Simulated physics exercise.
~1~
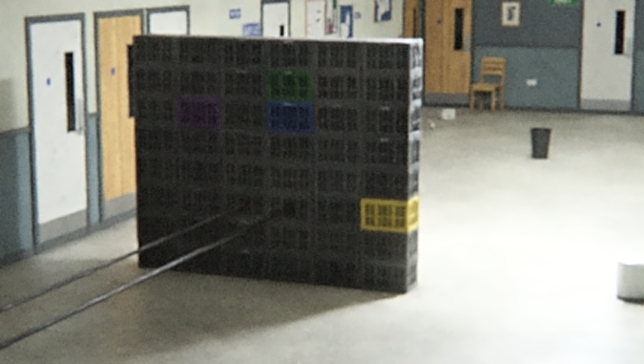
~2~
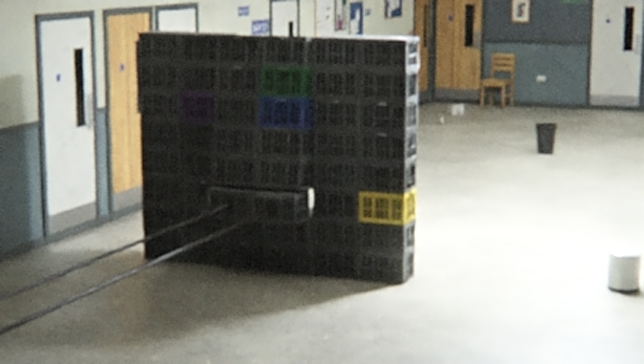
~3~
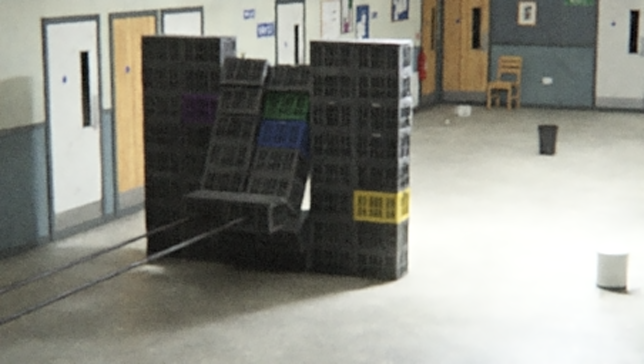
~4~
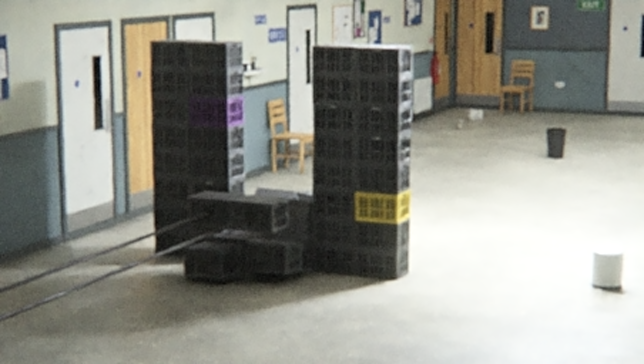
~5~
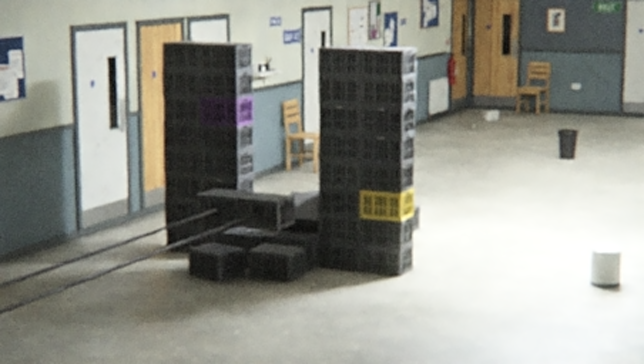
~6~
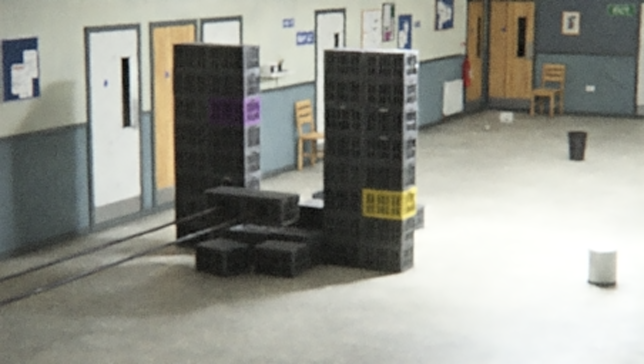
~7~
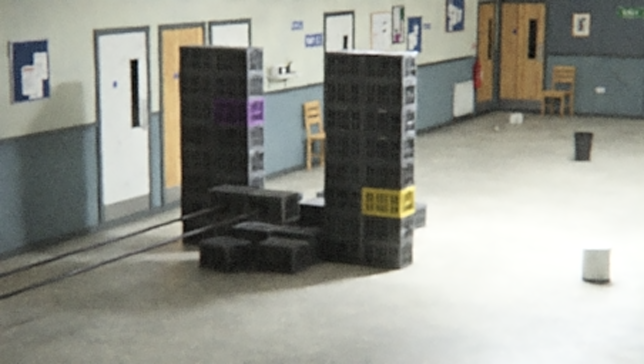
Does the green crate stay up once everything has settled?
No, the green crate comes down with the middle of the wall after the pair of crates is drawn out, and only the towers on either side are left standing.
